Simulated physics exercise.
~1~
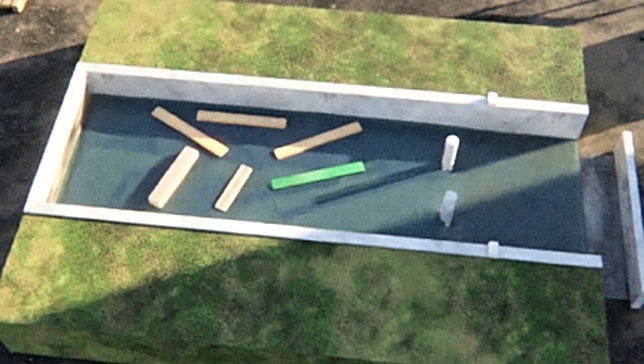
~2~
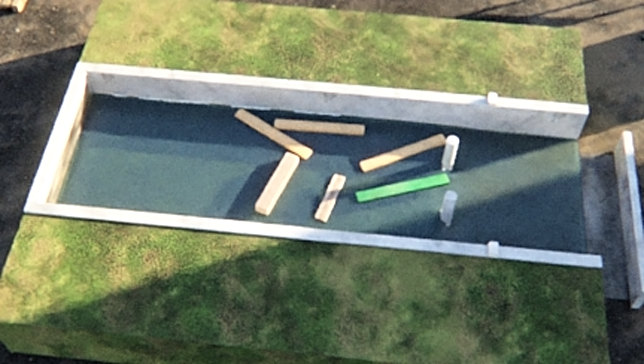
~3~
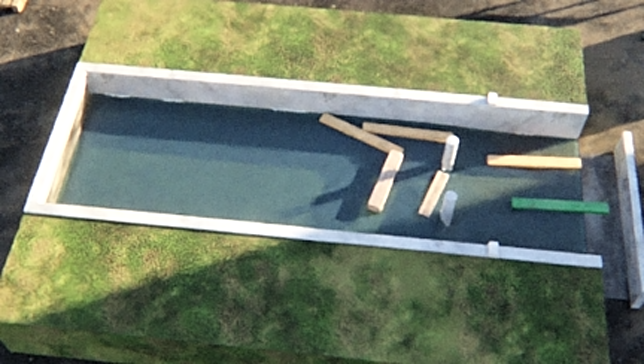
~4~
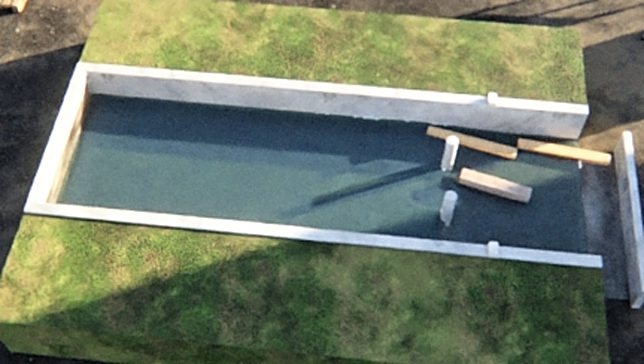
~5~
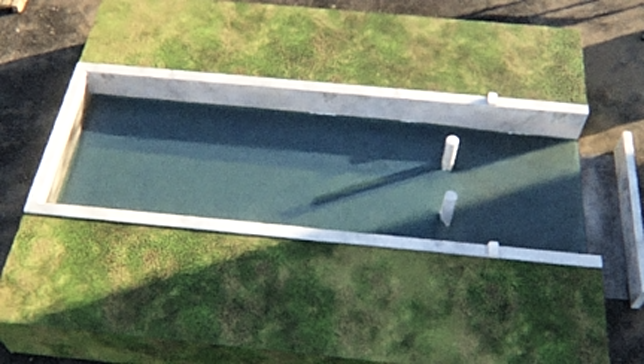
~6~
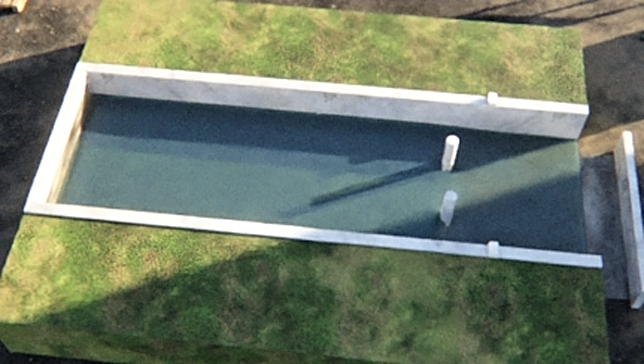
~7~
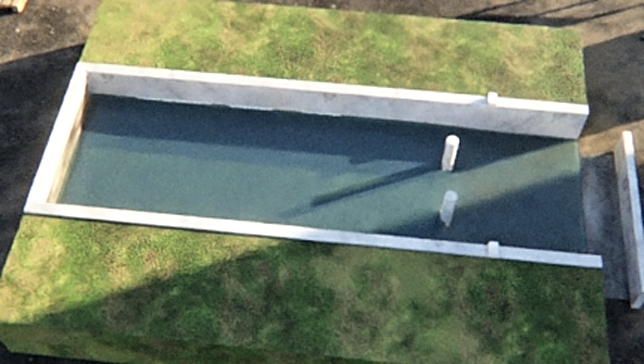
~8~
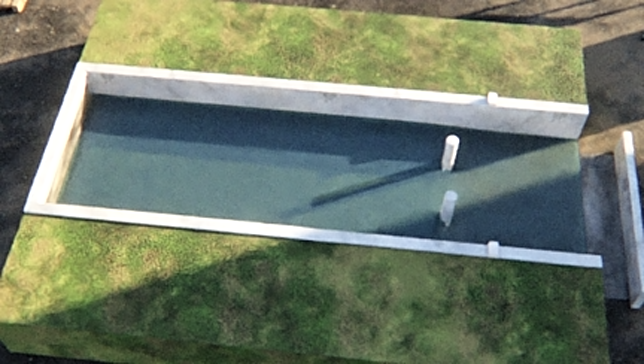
The footage shows a green plank and several wooden planks drifting rightward along a walled water channel between grassy banks, past two white posts. The green plank leaves by the open right end, the remaining planks follow, and the channel is left empty of planks.
